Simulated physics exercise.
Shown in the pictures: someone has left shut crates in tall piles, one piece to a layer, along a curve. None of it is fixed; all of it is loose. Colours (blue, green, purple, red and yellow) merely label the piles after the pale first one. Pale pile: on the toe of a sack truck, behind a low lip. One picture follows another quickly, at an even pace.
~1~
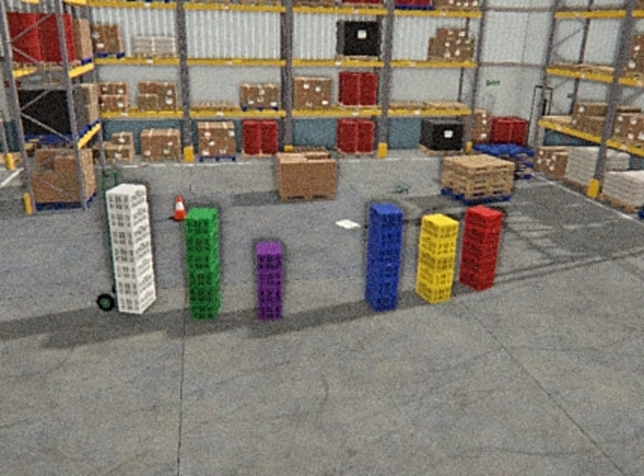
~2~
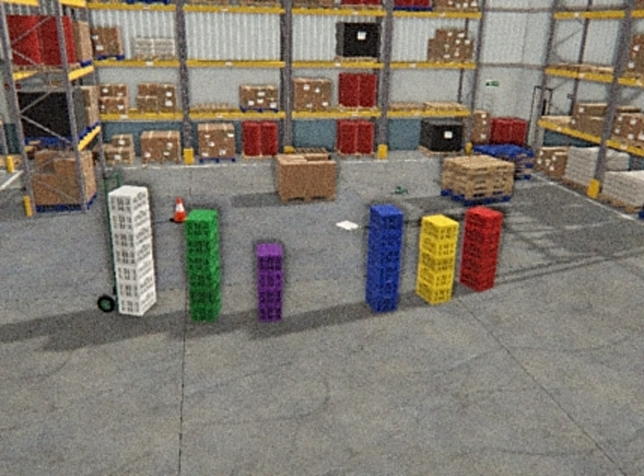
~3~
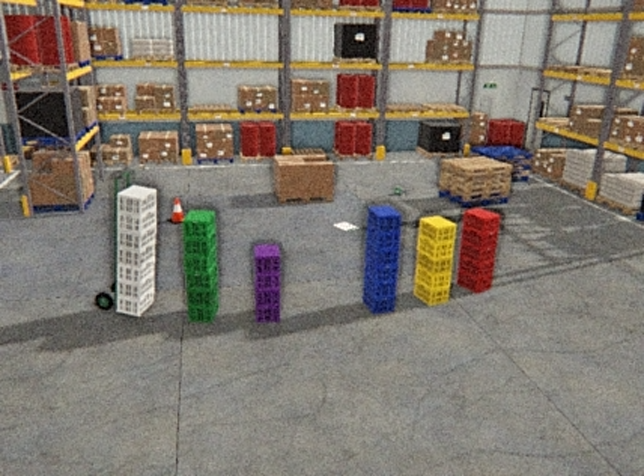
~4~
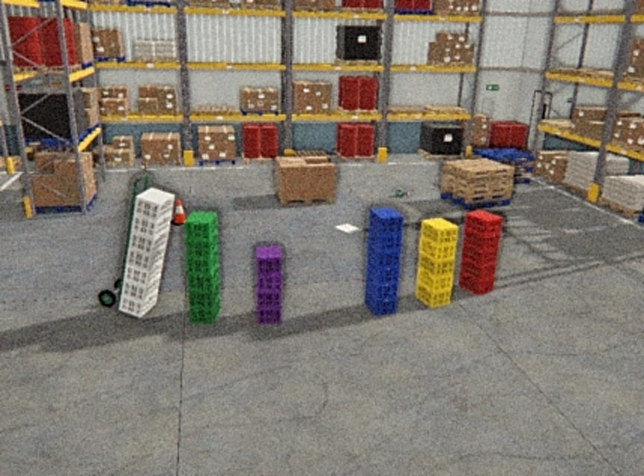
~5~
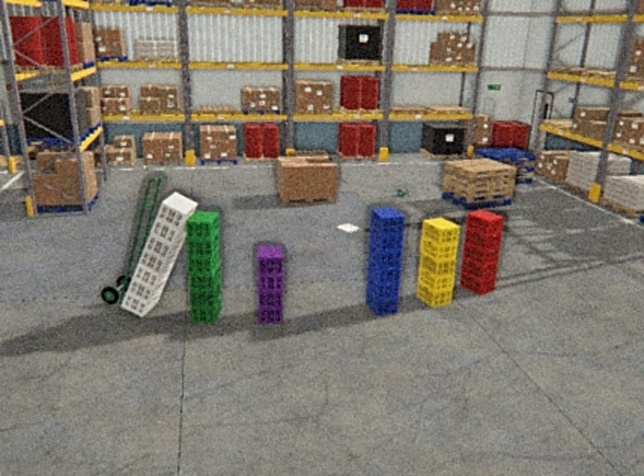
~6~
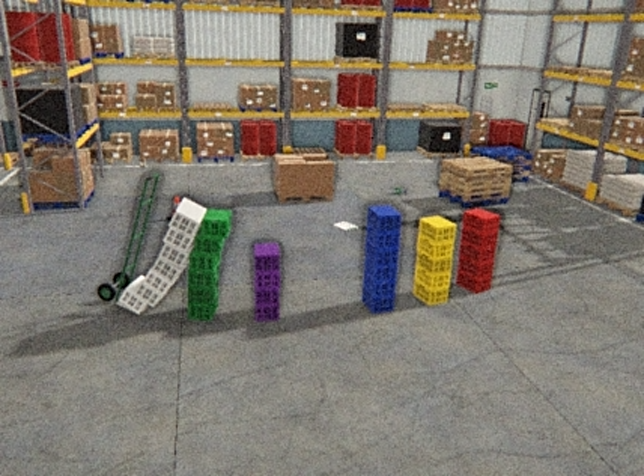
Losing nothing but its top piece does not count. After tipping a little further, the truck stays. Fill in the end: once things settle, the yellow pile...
Once things settle, the yellow pile is still up.
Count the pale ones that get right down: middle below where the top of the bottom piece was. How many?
Altogether it is 6.
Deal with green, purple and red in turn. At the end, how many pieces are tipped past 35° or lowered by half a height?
Colour by colour, that's green at 6, purple at 4, and red at 0.
Soon after the last picture, 7 of the pale pile down; none of the 5 yellow crates down (0 of 26 in all colours); top yellow crate unmoved; top green crate leaning a little.
A little later, 7 of the pale pile down; none of the 5 yellow crates down (2 of 26 in all colours); top yellow crate unmoved; top green crate leaning clearly, about its own height lower.
Later still, 7 of the pale pile down; none of the 5 yellow crates down (10 of 26 in all colours); top yellow crate unmoved; top purple crate leaning well over, about its own height lower.
After that, 7 of the pale pile down; none of the 5 yellow crates down (10 of 26 in all colours); top yellow crate unmoved; top green crate on its side.
At rest, 7 of the pale pile down; none of the 5 yellow crates down (10 of 26 in all colours); top yellow crate unmoved; top purple crate on its side. As the last picture would show them, middles, top yellow crate near (437, 230), top purple crate near (349, 296).
